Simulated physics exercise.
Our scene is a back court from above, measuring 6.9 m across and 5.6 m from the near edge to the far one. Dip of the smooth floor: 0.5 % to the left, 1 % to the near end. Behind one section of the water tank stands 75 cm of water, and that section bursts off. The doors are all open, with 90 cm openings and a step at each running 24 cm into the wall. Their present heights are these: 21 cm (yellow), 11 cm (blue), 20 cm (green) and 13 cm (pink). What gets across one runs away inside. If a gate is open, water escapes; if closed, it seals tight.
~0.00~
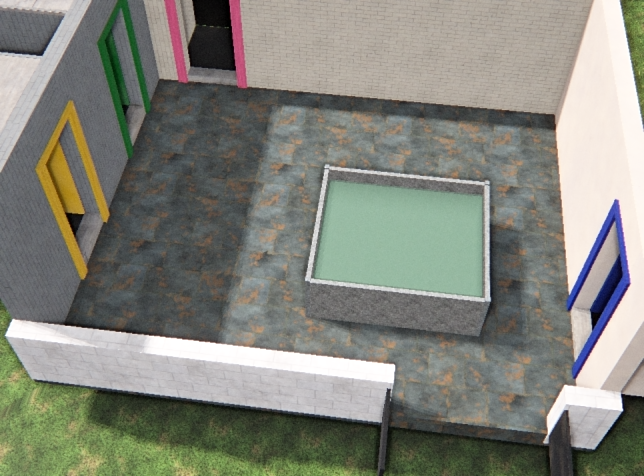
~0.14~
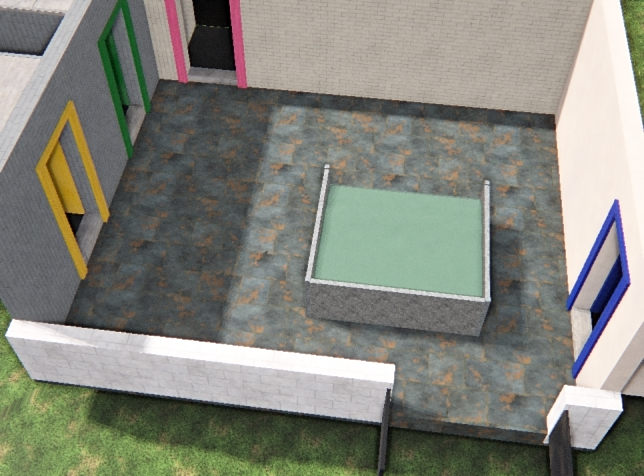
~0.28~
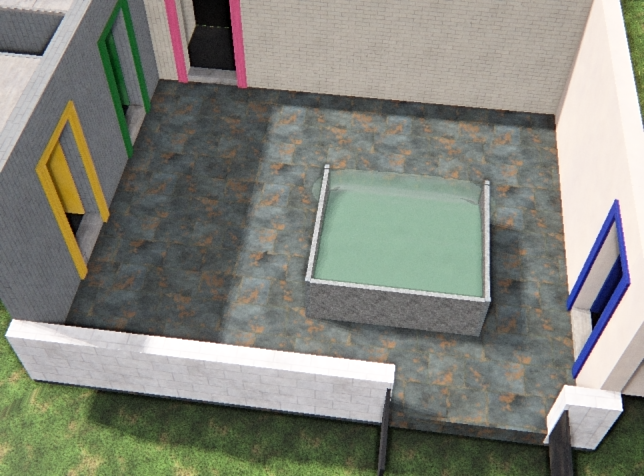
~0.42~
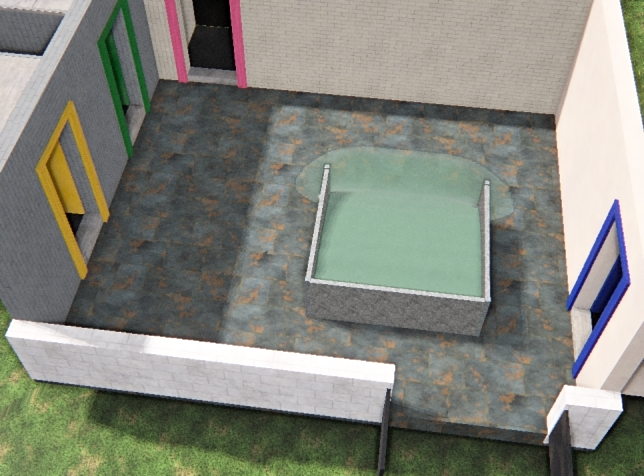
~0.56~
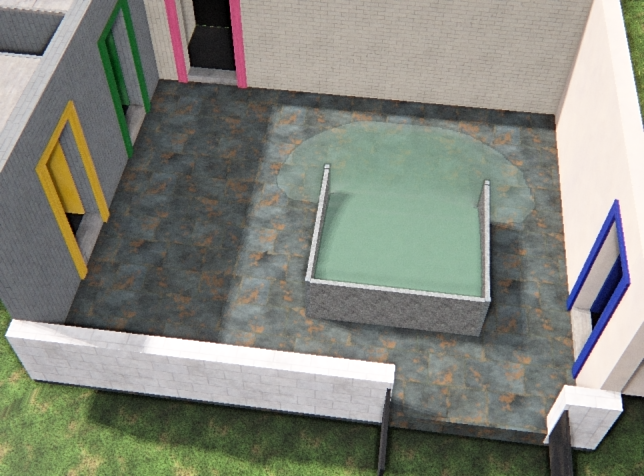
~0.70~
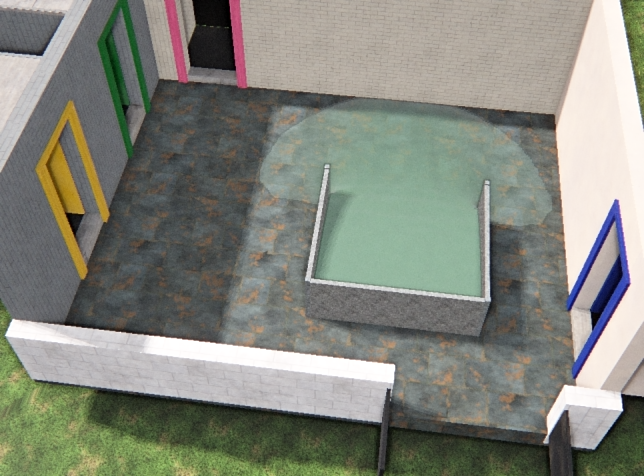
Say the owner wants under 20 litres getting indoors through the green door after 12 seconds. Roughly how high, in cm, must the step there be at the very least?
At the very least some 19 cm.
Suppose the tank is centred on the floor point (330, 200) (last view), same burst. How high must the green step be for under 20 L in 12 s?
Roughly 23 centimetres.
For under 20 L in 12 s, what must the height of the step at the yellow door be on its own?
Yellow door - some 6.5 centimetres.
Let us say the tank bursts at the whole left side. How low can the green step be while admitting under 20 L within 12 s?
Then it needs around 16 cm.
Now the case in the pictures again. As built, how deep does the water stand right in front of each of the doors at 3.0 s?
At the yellow door the depth is 0 cm, at blue 0 cm, at green 26 cm and at pink 11 cm.
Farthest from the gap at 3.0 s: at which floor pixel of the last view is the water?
Close to pixel (160, 79).
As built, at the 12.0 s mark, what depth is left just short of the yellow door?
You'd measure close to 10.0 cm there.
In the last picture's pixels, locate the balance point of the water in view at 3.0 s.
(384, 159), roughly.
After 1.4 s water covers 35 % of the floor, deepest (46 cm) near (404, 108); it has not reached the green door.
After 3.0 s water covers 50 % of the floor, deepest (36 cm) near (160, 79); 26 cm at the green door, 1 litre in over its 20 cm step.
After 12.0 s water covers 95 % of the floor, deepest (12 cm) near (53, 356); 6 cm at the green door, 17 litres in over its 20 cm step.
At the green door as built, the water arrived by 2.5 s and peaked near 26 cm at 3.2 s.
Run again over the same 12 s with other heights there, 32 litres in over 17.5 cm, 5 litres over 23.5 cm. The limit of 20 litres is kept from about 19 cm up.
